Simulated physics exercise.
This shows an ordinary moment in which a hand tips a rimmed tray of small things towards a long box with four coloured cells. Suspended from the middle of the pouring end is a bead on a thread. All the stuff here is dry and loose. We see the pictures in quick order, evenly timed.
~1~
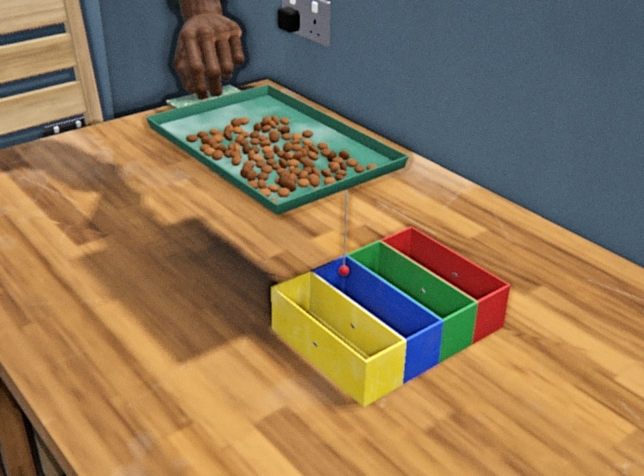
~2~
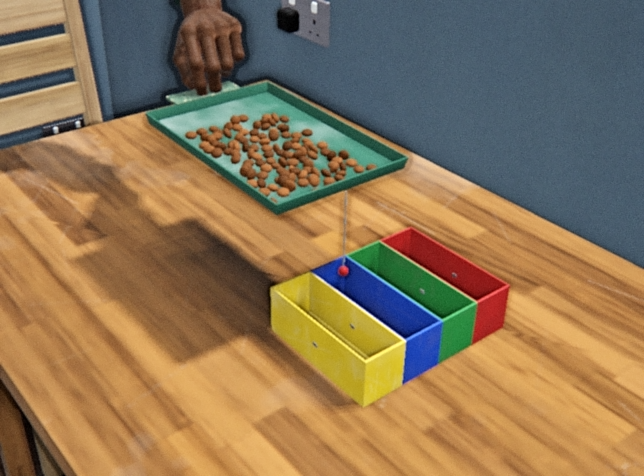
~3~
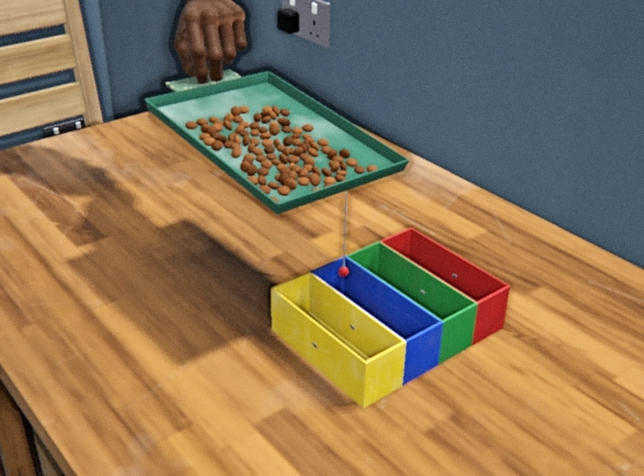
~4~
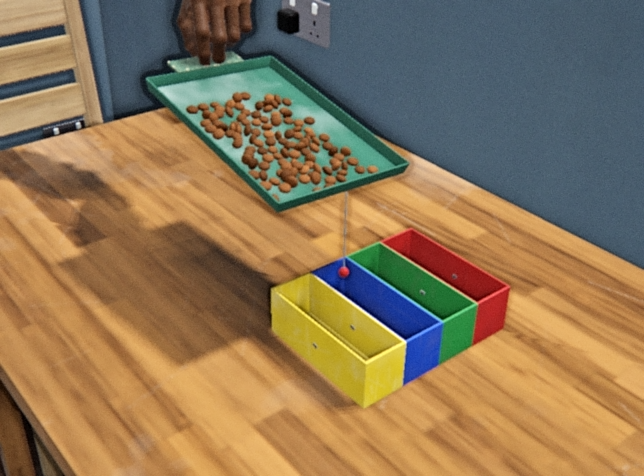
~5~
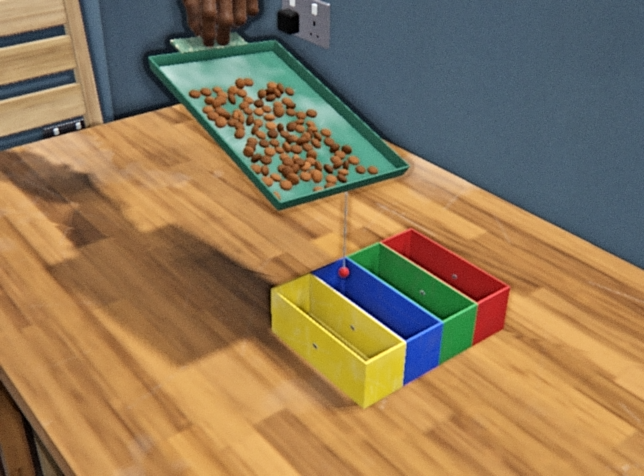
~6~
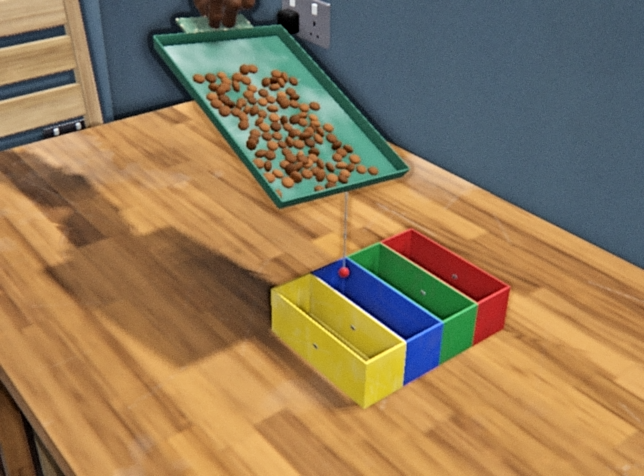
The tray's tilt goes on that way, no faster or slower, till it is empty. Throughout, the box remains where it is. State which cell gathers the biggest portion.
It is the green cell.
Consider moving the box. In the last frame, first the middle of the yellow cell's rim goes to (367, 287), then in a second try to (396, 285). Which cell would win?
That blue cell, then the yellow one.
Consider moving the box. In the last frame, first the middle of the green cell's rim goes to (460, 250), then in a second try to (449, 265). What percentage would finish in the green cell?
Close to 0 in a hundred, then close to 10 in a hundred.
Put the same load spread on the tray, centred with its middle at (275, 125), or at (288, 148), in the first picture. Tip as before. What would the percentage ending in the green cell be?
Respectively 60 and 50 per cent.
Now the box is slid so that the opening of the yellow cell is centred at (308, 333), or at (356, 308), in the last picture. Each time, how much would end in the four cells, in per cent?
About 90 per cent, then about 100 per cent.
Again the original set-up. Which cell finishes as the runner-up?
That is blue.
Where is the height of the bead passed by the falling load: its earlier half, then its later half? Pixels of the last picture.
Points: About (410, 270), then about (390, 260).
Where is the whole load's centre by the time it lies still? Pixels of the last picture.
Close to (409, 322) in the last view.
Shortly afterwards, tray tipped steeply; all but a few on the tray; a little falling or outside the box.
Next, tray tipped past a quarter turn; a little on the tray; near a third in the green cell; a little in the blue cell; a little in the red cell; only a few in the yellow cell; near a quarter falling or outside the box.
Some moments later, tray tipped past a quarter turn; near half in the green cell; near a quarter in the blue cell; a little in the red cell; a little in the yellow cell.
In the end, tray tipped past a quarter turn; near half in the green cell; near a quarter in the blue cell; a little in the red cell; a little in the yellow cell.
